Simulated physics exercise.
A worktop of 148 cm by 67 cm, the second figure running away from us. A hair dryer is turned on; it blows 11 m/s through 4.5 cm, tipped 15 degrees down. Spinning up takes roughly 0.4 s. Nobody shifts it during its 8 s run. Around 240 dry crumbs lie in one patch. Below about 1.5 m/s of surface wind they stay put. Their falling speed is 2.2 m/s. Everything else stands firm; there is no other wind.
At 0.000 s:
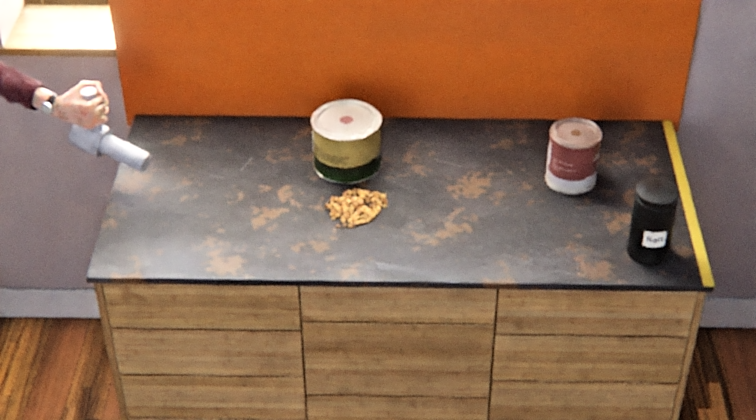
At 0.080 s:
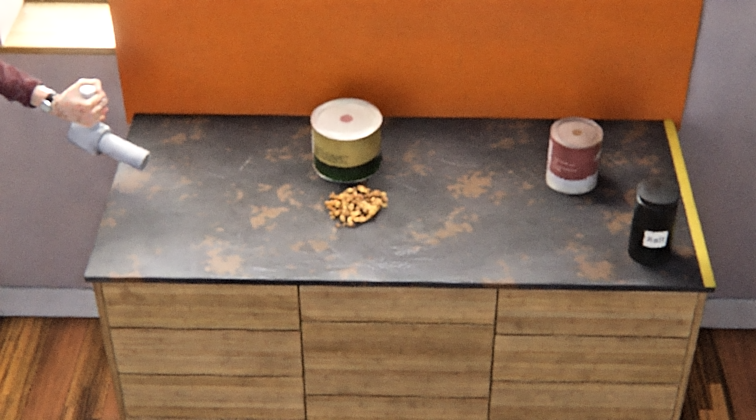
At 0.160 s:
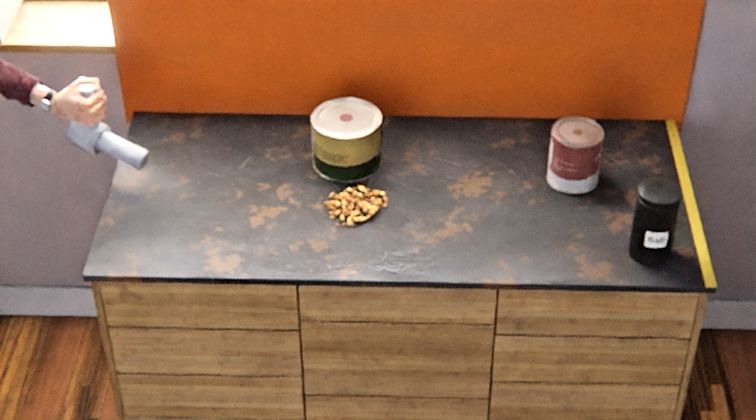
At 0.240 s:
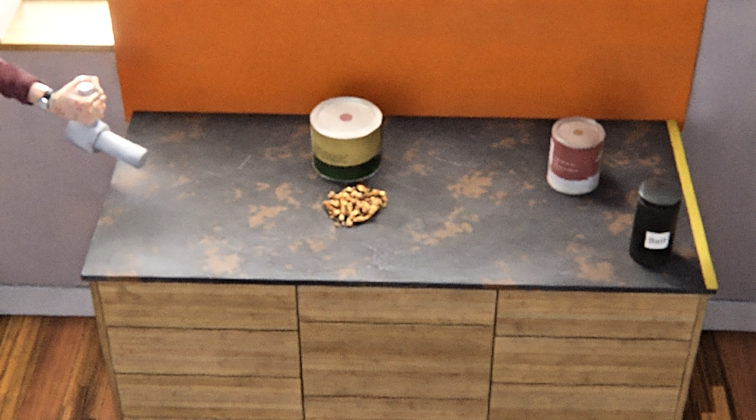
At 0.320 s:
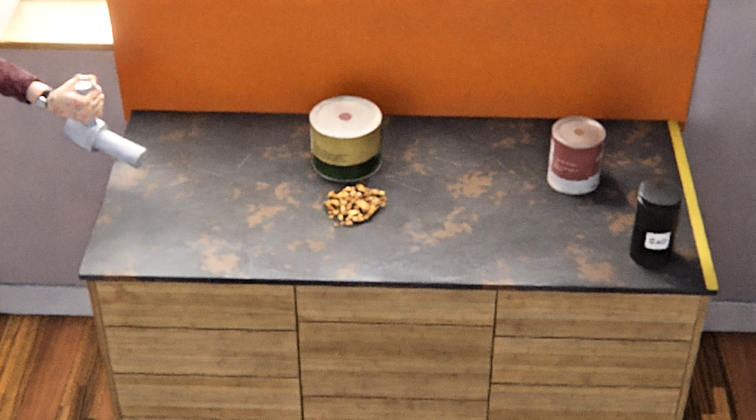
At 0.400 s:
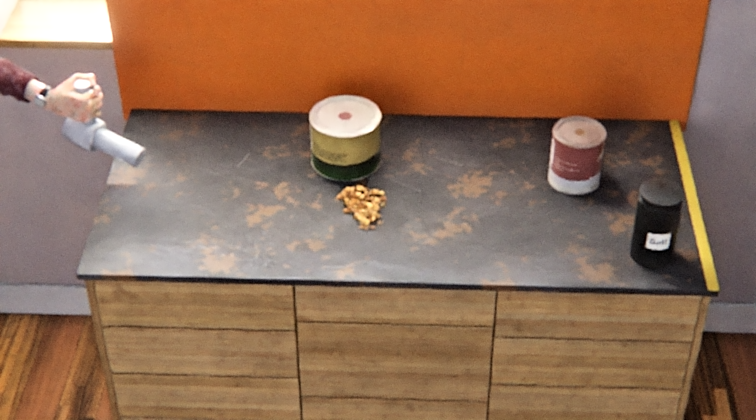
A dark, rust-mottled countertop over wooden drawers stands against a bright orange panel, seen from above and in front in a room with grey walls and a wooden floor. A hand in a maroon sleeve holds a pale grey hair dryer at left, near golden-brown crumbs before a green-and-gold tin, with a pink-and-white tin and a black jar at right. The view drifts very slightly while the crumbs lie still, then some shift rightward and the patch changes shape.
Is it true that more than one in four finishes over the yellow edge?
Answer: Yes.
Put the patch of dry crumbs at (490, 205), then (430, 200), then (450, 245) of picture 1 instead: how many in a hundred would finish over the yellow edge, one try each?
In that order: 40 %, 40 %, 5 %.
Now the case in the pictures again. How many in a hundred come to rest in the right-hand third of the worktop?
About 50 %.
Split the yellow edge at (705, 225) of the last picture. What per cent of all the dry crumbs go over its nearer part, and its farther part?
Some 0 % nearer, 40 % farther.
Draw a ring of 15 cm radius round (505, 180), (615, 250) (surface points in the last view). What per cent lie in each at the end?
In turn about 2 %, 30 %.
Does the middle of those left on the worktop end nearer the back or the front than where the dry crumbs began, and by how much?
To the front, by about 10 cm.
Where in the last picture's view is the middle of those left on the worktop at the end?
Near (651, 234).
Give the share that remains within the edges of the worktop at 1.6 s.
About 90 %.
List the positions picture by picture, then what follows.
In the first picture, the middle of the dry crumbs is near (357, 208), none has stirred yet and the mouth of the hair dryer is at (146, 163).
In the second picture, the middle of the dry crumbs is near (357, 203), none has stirred yet and the yellow edge is centred on (693, 197).
In the third picture, the middle of the dry crumbs is near (357, 202), none has stirred yet, the top of a large tin is at (346, 117) and the top of a tin is at (578, 132).
In the fourth picture, the middle of the dry crumbs is near (356, 202) and none has stirred yet.
In the fifth picture, the middle of the dry crumbs is near (355, 202) and none has stirred yet.
In the sixth picture, the middle of the dry crumbs is near (361, 206), the farthest in sight from the hair dryer is at (380, 223) and about 35 % have left their places.
After 1.6 s, 73 % are on the move or not yet settled, 12 % are over the yellow edge; the middle of those still in play is near (636, 219).
After 2.6 s, 52 % are on the move or not yet settled, 33 % are over the yellow edge; the middle of those still in play is near (641, 235).
After 4.4 s, 39 % are on the move or not yet settled, 41 % are over the yellow edge; the middle of those still in play is near (642, 239).
After 8.0 s, at the end, 42 % are over the yellow edge; the middle of those still in play is near (651, 234).
